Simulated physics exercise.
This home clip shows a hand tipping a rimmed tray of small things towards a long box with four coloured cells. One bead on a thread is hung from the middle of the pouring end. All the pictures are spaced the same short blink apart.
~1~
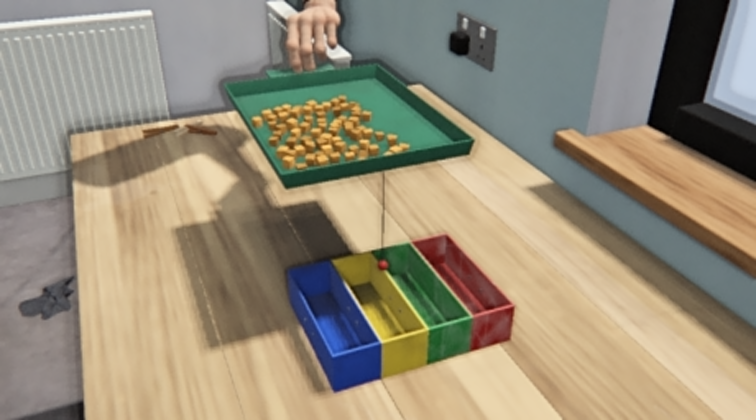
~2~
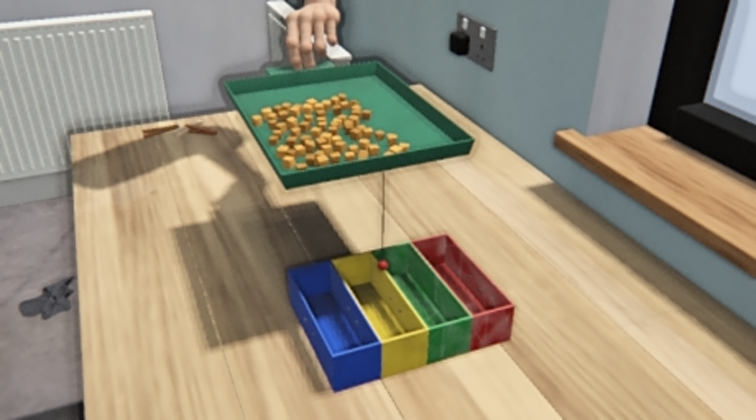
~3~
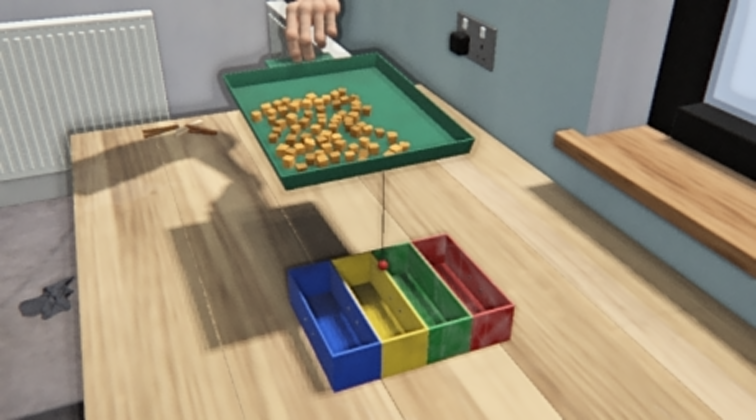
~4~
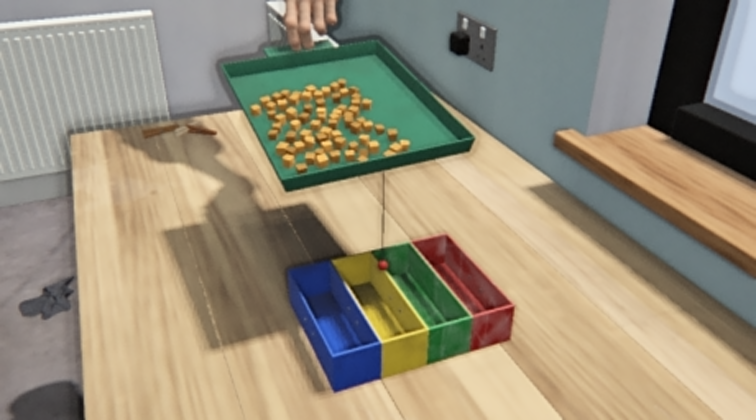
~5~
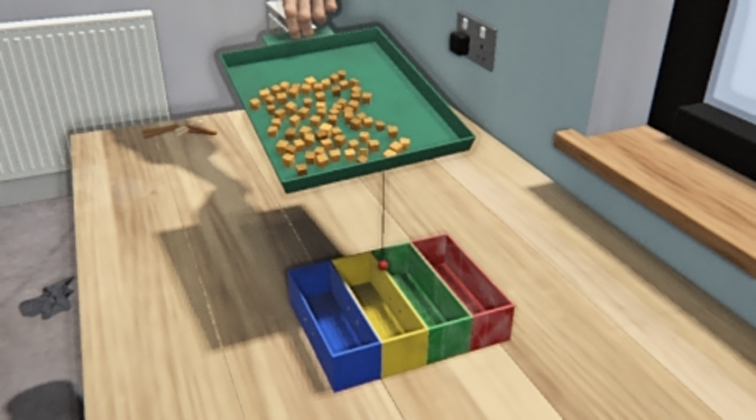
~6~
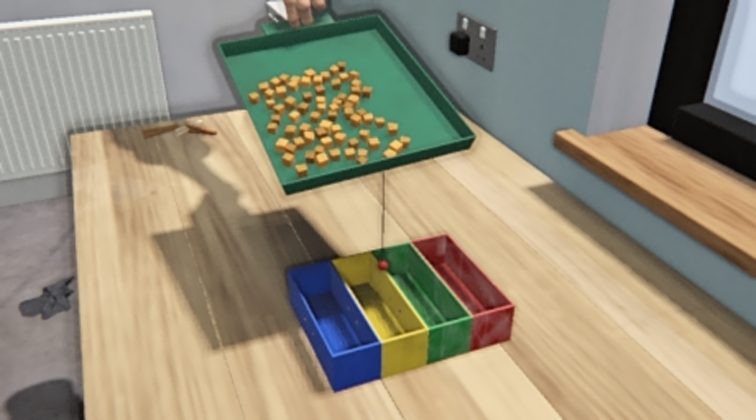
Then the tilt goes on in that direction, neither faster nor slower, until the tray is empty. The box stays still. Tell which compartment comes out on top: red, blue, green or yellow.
It is blue that comes out on top.
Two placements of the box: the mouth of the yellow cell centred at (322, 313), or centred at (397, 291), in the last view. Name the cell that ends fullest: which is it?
First try: Yellow. Second try: The cell in blue.
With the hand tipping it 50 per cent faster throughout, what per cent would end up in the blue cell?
Around 40 in every hundred.
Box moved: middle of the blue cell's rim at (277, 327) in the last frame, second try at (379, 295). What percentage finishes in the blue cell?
I'd expect some 20 percent, and then some 20 percent.
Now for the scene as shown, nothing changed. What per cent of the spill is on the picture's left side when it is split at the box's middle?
I make it about 100 percent or so.
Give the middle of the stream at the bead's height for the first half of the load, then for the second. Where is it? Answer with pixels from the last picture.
I'd place the first part at (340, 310) and the rest at (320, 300).
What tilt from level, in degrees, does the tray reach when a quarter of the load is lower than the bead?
The tilt then is about 110°.
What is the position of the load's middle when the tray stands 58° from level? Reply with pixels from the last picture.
I'd put the middle of the pieces at roughly (325, 149).
Just after the last frame, tray tipped steeply; every one on the tray.
A moment on, tray tipped right over; every one on the tray.
Further on, tray tipped past a quarter turn; roughly a third in the blue cell; roughly a quarter in the yellow cell; just a few in the green cell; roughly a third falling or outside the box.
When it is over, tray tipped past a quarter turn; roughly a third in the blue cell; roughly a quarter in the yellow cell; just a few in the green cell; not one in the red cell; roughly a third outside the box.
